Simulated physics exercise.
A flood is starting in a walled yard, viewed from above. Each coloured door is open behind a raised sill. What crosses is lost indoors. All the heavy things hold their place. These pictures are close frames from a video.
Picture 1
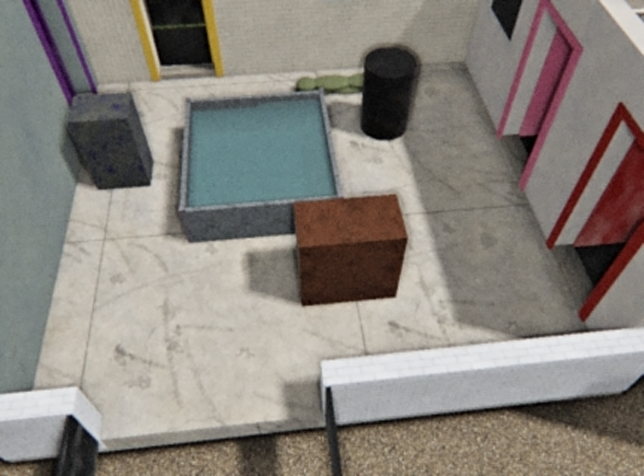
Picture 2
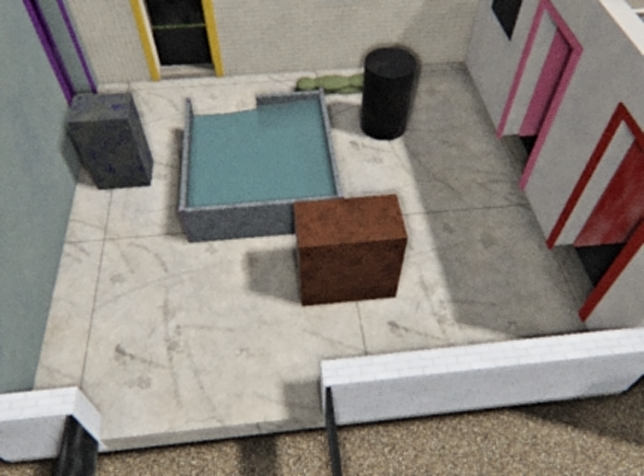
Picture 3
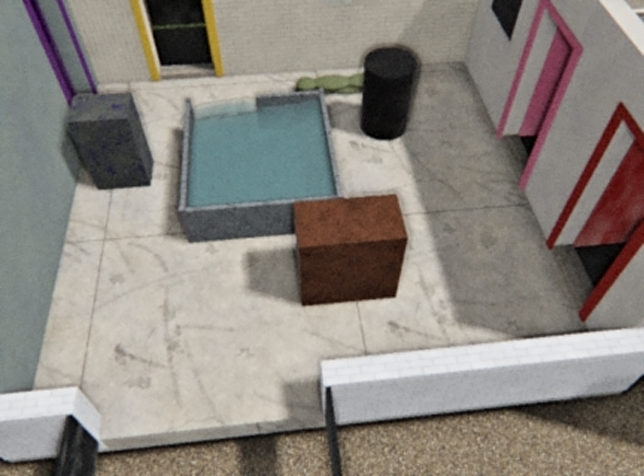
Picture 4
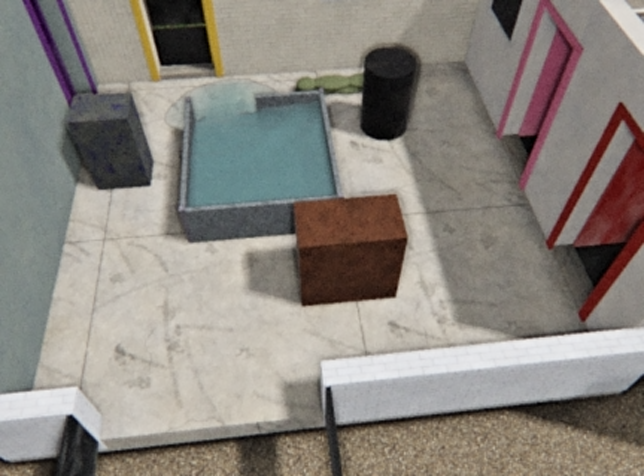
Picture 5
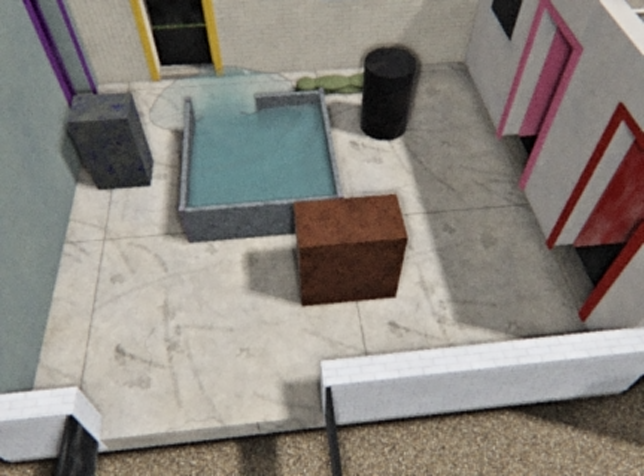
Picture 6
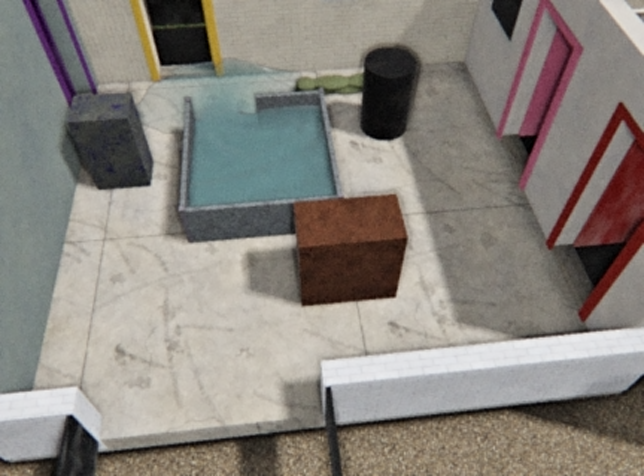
The clip shows a walled yard from above, with a tank of still water among a few solid objects; a gap opens in the tank's far side, and water pours out, spreading thinly across the floor toward the back wall.
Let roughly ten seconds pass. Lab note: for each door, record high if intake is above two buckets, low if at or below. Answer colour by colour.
Yellow door: High; pink door: Low; purple door: High; red door: Low.
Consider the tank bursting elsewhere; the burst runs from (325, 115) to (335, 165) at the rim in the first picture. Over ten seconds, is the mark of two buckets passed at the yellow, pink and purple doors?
Lab note - yellow door: Short of the mark; pink door: Above the mark; purple door: Short of the mark.
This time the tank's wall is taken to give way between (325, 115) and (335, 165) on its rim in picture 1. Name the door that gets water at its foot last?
I'd go with the purple-painted one.
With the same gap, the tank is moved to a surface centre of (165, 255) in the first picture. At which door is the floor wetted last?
Answer: The one in red.
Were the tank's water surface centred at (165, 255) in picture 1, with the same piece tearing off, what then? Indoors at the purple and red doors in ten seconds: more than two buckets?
Result - purple: Short of the limit; red: Short of the limit.
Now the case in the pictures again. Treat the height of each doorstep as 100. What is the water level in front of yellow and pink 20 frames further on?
Roughly 190 % and 20 %, respectively.
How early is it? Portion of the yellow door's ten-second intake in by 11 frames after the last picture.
Share at that point: Roughly 45 %.
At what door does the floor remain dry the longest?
The door marked red.
A moment on, water covers 15 % of the floor; the yellow door over two buckets in, the pink door not reached, the purple door not reached, the red door not reached.
Next, water covers 20 % of the floor; the yellow door far over two buckets in, the pink door not reached, the purple door under two buckets in, the red door not reached.
Then, water covers 30 % of the floor; the yellow door far over two buckets in, the pink door wet at the sill, nothing in, the purple door under two buckets in, the red door not reached.
Later, water covers 75 % of the floor; the yellow door far over two buckets in, the pink door wet at the sill, nothing in, the purple door over two buckets in, the red door wet at the sill, nothing in.
In the end, water covers 90 % of the floor; the yellow door far over two buckets in, the pink door wet at the sill, nothing in, the purple door over two buckets in, the red door wet at the sill, nothing in.
